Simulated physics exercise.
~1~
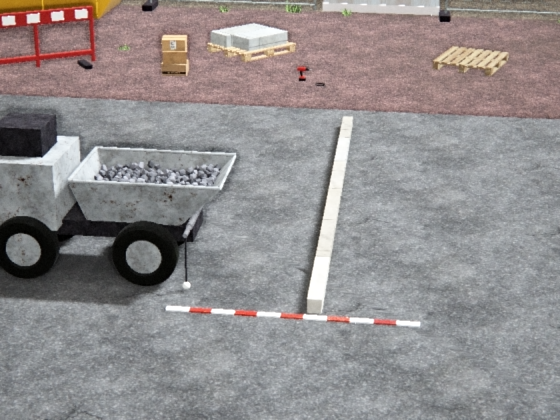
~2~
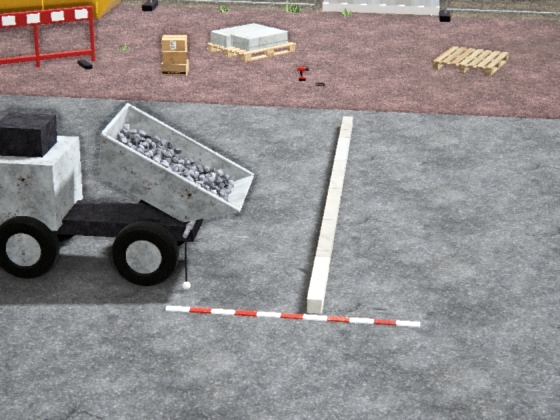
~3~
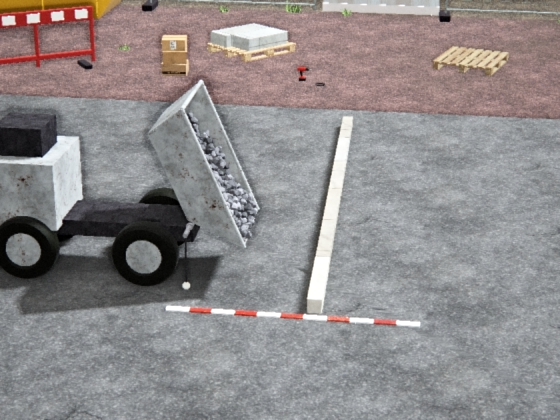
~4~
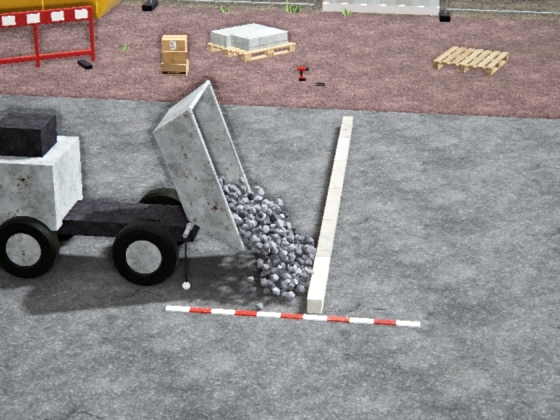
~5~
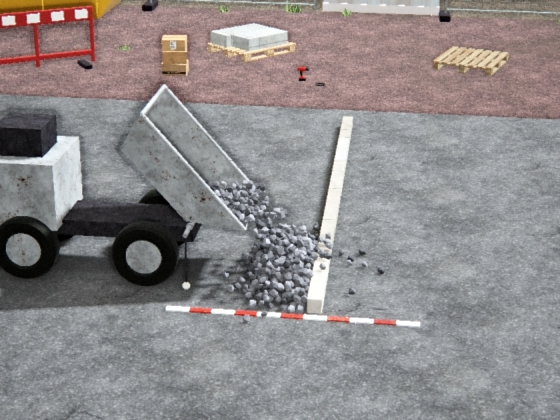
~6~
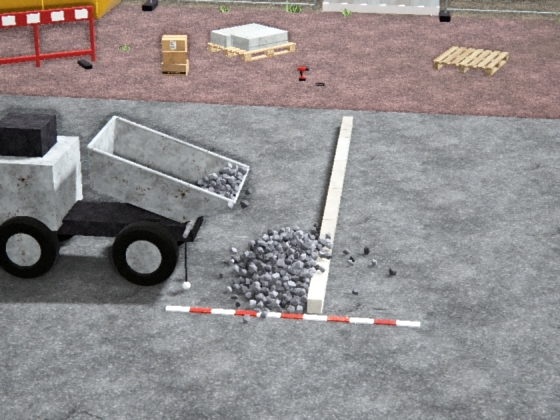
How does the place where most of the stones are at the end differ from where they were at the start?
At the start the stones were all up in the dumper's skip on the left. By the end most of them lay lower and further right, in a heap on the ground against the near side of the kerb.
The dumper's grey skip tipped steeply to the right and poured its grey stones into a heap against the pale kerb, a few scattering beyond it, then swung partway back down and stayed slightly tilted with some stones still inside.
